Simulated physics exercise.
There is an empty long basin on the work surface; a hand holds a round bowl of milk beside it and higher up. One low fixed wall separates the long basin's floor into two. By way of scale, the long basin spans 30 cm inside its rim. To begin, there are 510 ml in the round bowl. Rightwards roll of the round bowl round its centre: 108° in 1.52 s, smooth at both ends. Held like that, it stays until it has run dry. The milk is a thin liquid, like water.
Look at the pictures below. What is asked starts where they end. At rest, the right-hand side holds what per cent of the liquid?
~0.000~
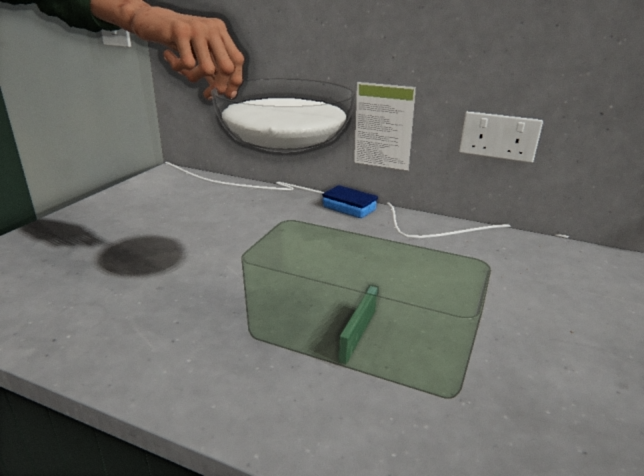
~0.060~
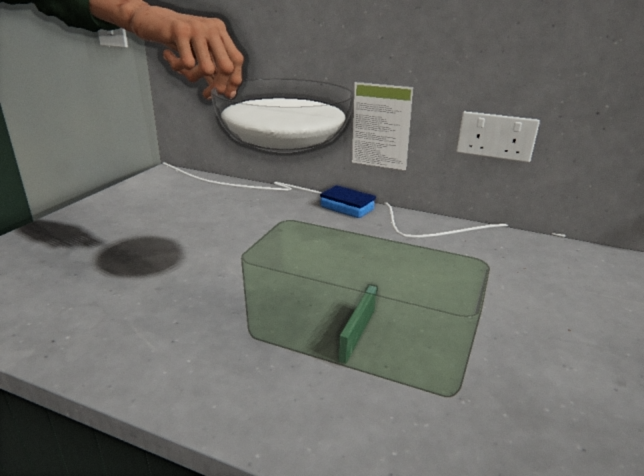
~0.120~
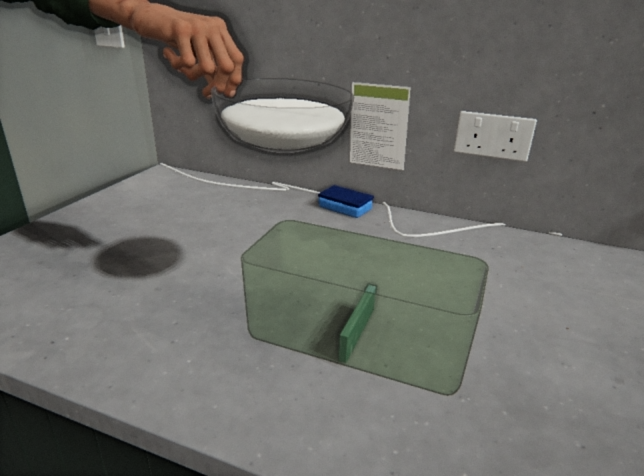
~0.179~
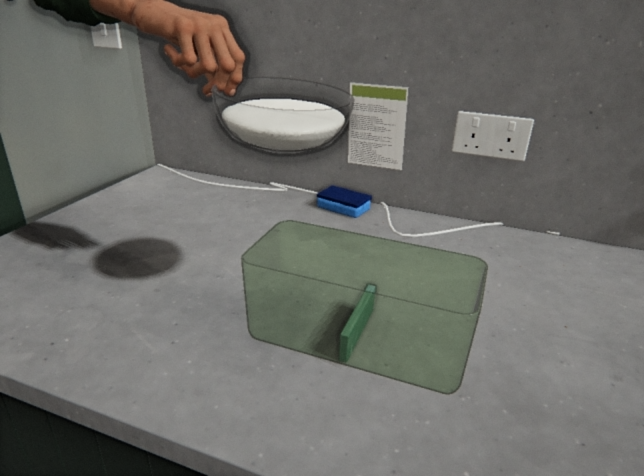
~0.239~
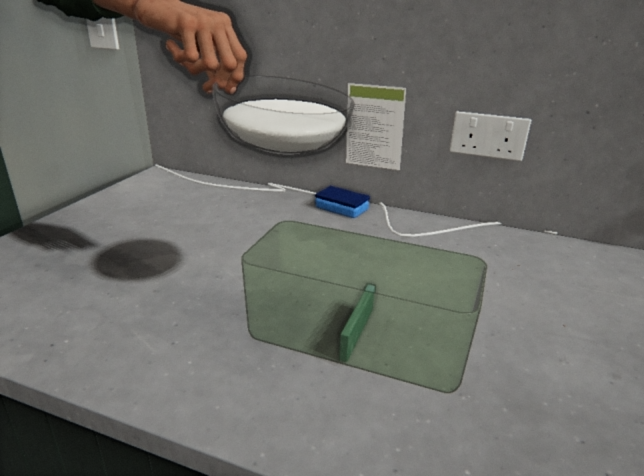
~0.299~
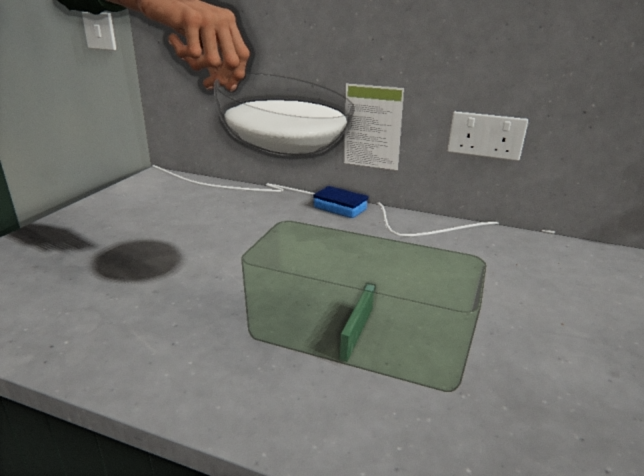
It holds some 76 in every hundred.
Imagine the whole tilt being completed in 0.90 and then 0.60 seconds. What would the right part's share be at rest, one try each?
I'd say 65 percent on the first go, 65 percent on the next.
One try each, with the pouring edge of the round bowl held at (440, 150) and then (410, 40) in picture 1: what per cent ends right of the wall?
85 and 95 %.
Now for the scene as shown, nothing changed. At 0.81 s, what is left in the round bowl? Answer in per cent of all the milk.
48 %.
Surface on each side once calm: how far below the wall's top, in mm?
Left about 40 mm, while the right is about 26 mm.
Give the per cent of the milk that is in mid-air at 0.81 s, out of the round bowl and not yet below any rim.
My guess is roughly 36 %.
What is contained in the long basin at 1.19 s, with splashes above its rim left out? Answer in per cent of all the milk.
The fraction sits near 92 in a hundred.
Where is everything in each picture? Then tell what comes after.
The first picture shows tilt 0°; pouring edge (350, 100); surface from (233, 104) to (345, 119); the long basin's rim runs from (263, 239) to (485, 291); the wall's top is at (360, 311).
The second picture shows tilt 0°; pouring edge (349, 101); surface from (232, 105) to (344, 119).
The third picture shows tilt 2°; pouring edge (349, 103); surface from (232, 104) to (343, 120).
The fourth picture shows tilt 4°; pouring edge (349, 106); surface from (233, 105) to (344, 121).
The fifth picture shows tilt 6°; pouring edge (350, 110); surface from (233, 105) to (345, 122).
The sixth picture shows tilt 10°; pouring edge (350, 115); surface from (235, 106) to (347, 122).
Then, 0.81 s in, the tilt is 60° and 48 per cent is still to pour, 2 is left of the wall and 13 right of it.
Then, 1.19 s in, the tilt is 96° and 1 per cent is still to pour, 17 is left of the wall and 75 right of it.
Then, 1.59 s in, the tilt is 108° and 0 per cent is still to pour, 24 is left of the wall and 76 right of it.
Then, 2.02 s in, the tilt is 108° and 0 per cent is still to pour, 24 is left of the wall and 76 right of it.
Finally, 24 per cent lies left of the wall, 76 right of it and 1 outside.
